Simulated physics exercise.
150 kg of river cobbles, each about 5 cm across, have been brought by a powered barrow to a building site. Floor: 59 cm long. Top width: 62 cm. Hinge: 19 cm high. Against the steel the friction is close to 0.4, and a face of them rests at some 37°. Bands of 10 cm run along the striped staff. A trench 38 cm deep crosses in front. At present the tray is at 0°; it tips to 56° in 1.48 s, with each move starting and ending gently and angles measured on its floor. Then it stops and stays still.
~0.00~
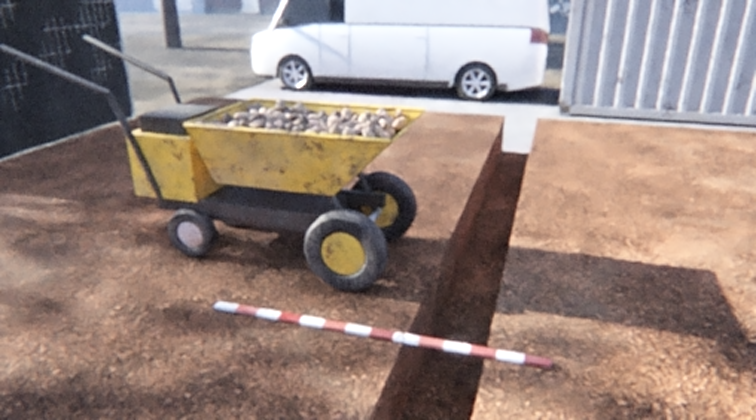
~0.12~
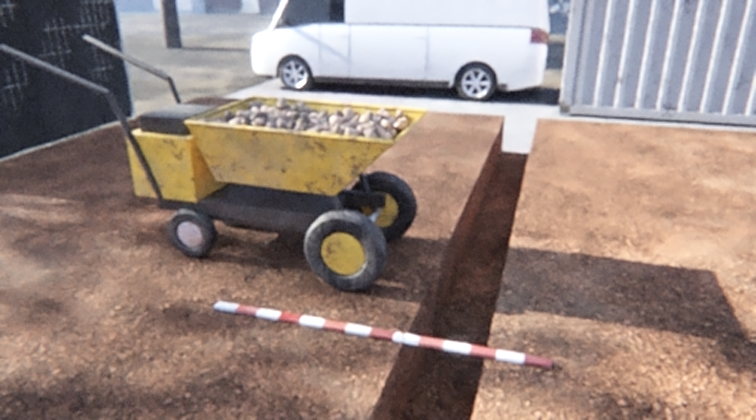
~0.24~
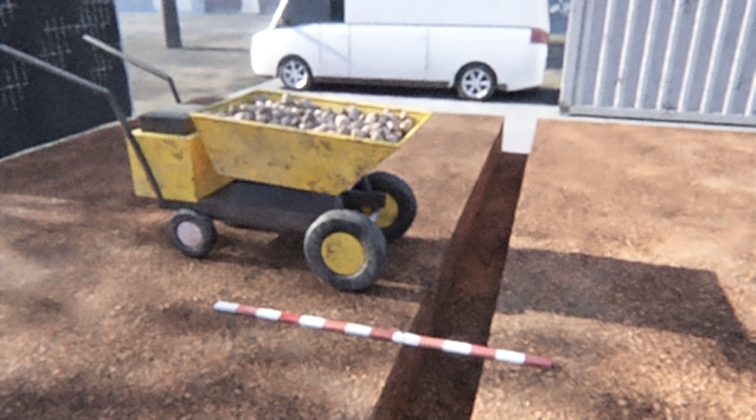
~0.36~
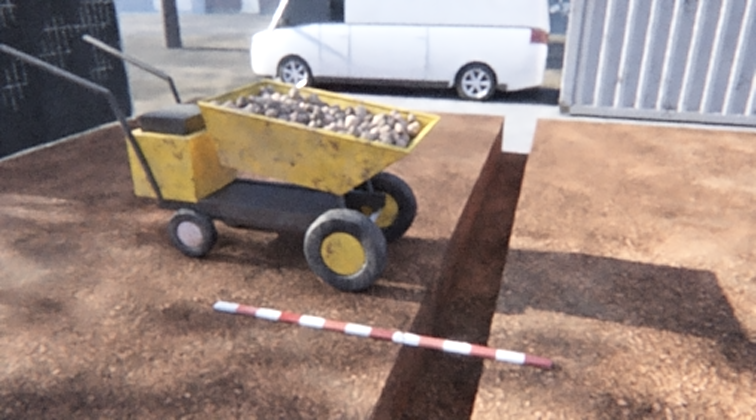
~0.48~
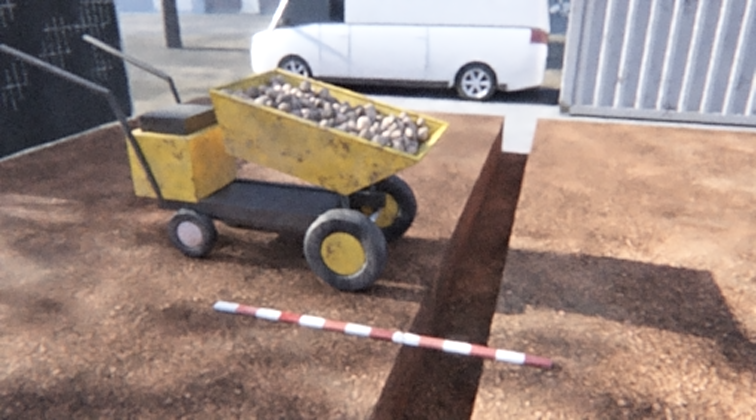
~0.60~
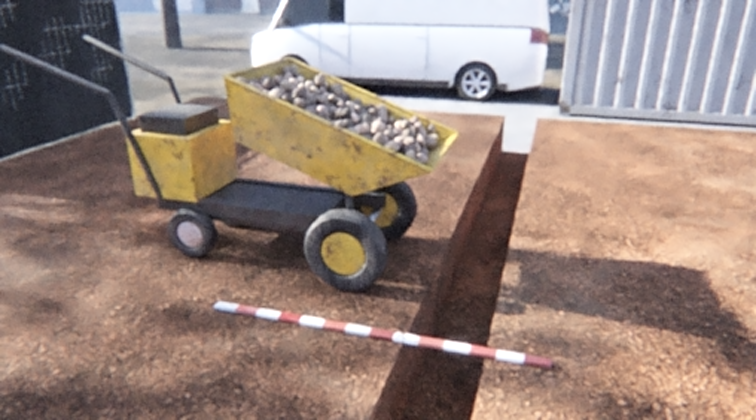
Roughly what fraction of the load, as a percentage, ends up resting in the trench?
Roughly 41 per cent of the load.
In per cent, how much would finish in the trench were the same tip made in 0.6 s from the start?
Around 30 per cent would end in the trench.
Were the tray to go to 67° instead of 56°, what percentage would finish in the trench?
In that case near 35 per cent.
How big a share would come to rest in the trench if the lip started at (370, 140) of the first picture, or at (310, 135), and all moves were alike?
Around 60% for the first place and 80% for the second.
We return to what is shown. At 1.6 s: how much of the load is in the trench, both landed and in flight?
About 5 per cent by then.
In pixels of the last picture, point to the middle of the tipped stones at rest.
(514, 279).
After 1.1 s the floor is at 47°; 100 % in the tray; the foremost stones are at (473, 197).
After 1.6 s the floor is at 56°; 79 % in the tray, 6 % in the trench, 15 % past the trench; the foremost stones are at (556, 284).
After 1.9 s the floor is at 56°; 48 % in the tray, 11 % in the trench, 41 % past the trench; the foremost stones are at (652, 295).
After 3.9 s the floor is at 56°; 11 % in the tray, 41 % in the trench, 47 % past the trench; the foremost stones are at (743, 302).
